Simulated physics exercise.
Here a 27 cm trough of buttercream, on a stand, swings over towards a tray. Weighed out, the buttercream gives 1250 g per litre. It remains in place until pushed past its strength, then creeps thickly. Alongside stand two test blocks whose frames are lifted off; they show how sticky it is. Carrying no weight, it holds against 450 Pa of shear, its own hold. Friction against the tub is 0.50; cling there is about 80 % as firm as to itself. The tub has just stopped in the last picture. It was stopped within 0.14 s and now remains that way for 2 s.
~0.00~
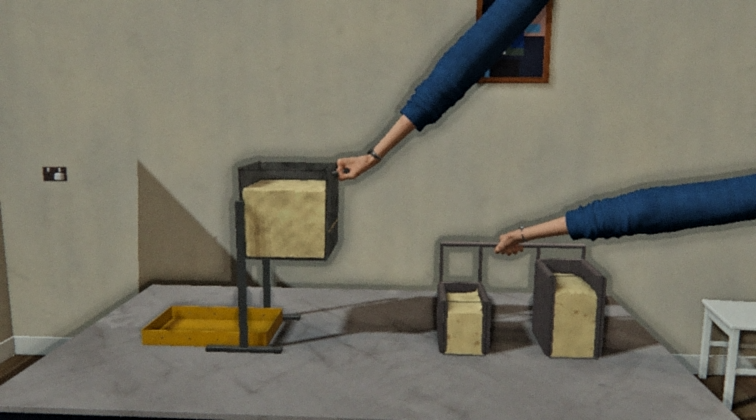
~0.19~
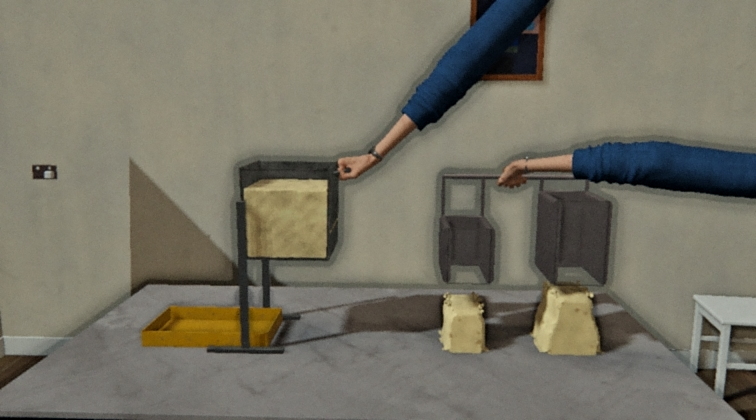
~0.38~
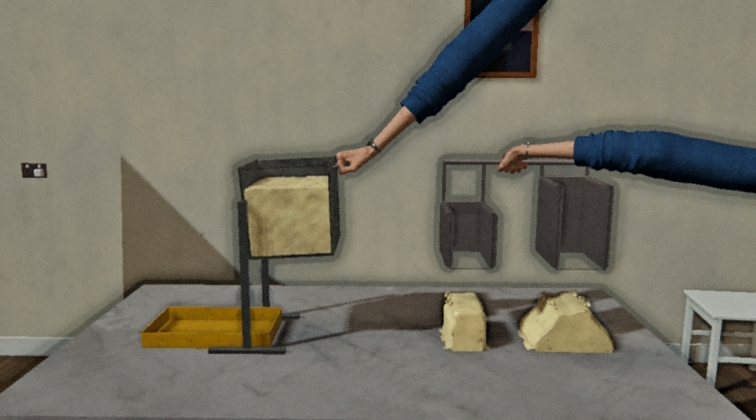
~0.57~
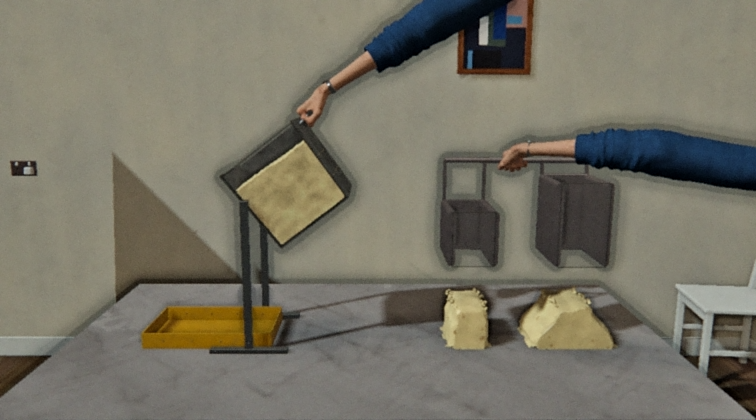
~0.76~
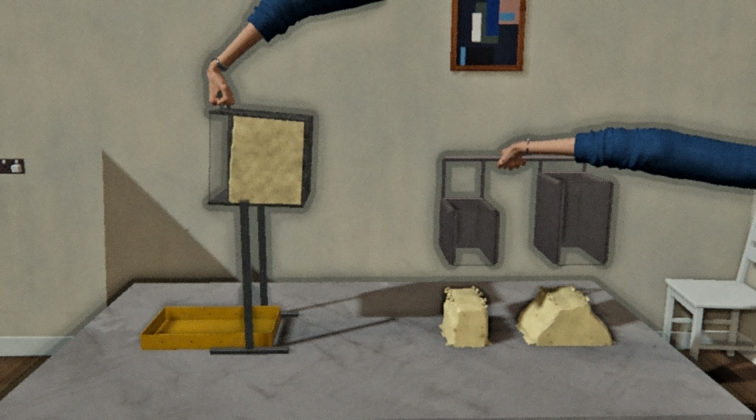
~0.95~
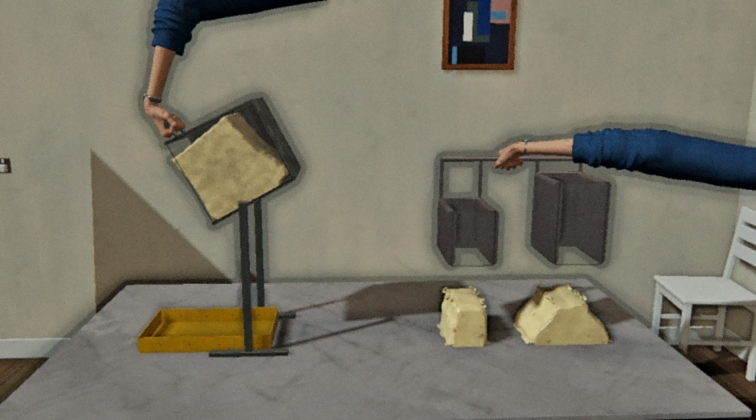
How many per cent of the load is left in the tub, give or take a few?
I would say close to 0 percent.
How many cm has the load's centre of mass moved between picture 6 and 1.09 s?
Something like 16 cm, give or take.
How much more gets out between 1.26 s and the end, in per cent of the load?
Roughly 1 per cent of the load.
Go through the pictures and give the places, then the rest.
In the first picture, handle-side rim at (326, 170), tilt 0 degrees; crest of the buttercream at (251, 189); block heights 14 cm, 21 cm (left to right).
In the second picture, handle-side rim at (328, 170), tilt 0 degrees; crest of the buttercream at (252, 189); block heights 14 cm, 18 cm (left to right).
In the third picture, handle-side rim at (327, 164), tilt 3 degrees; crest of the buttercream at (322, 186); block heights 13 cm, 14 cm (left to right).
In the fourth picture, handle-side rim at (290, 122), tilt 37 degrees; crest of the buttercream at (301, 144); block heights 13 cm, 14 cm (left to right).
In the fifth picture, handle-side rim at (210, 114), tilt 87 degrees; crest of the buttercream at (239, 118); block heights 13 cm, 14 cm (left to right).
In the sixth picture, handle-side rim at (166, 145), tilt 118 degrees; crest of the buttercream at (223, 119); block heights 13 cm, 14 cm (left to right).
After 1.09 s, the tub is at 118 degrees and holds 39 %.
After 1.26 s, the tub is at 118 degrees and holds 1 %.
After 1.43 s, the tub is at 118 degrees and holds 0 %.
After 1.60 s, the tub is at 118 degrees and holds 0 %.
After 2.95 s, the tub is at 118 degrees and holds 0 %.
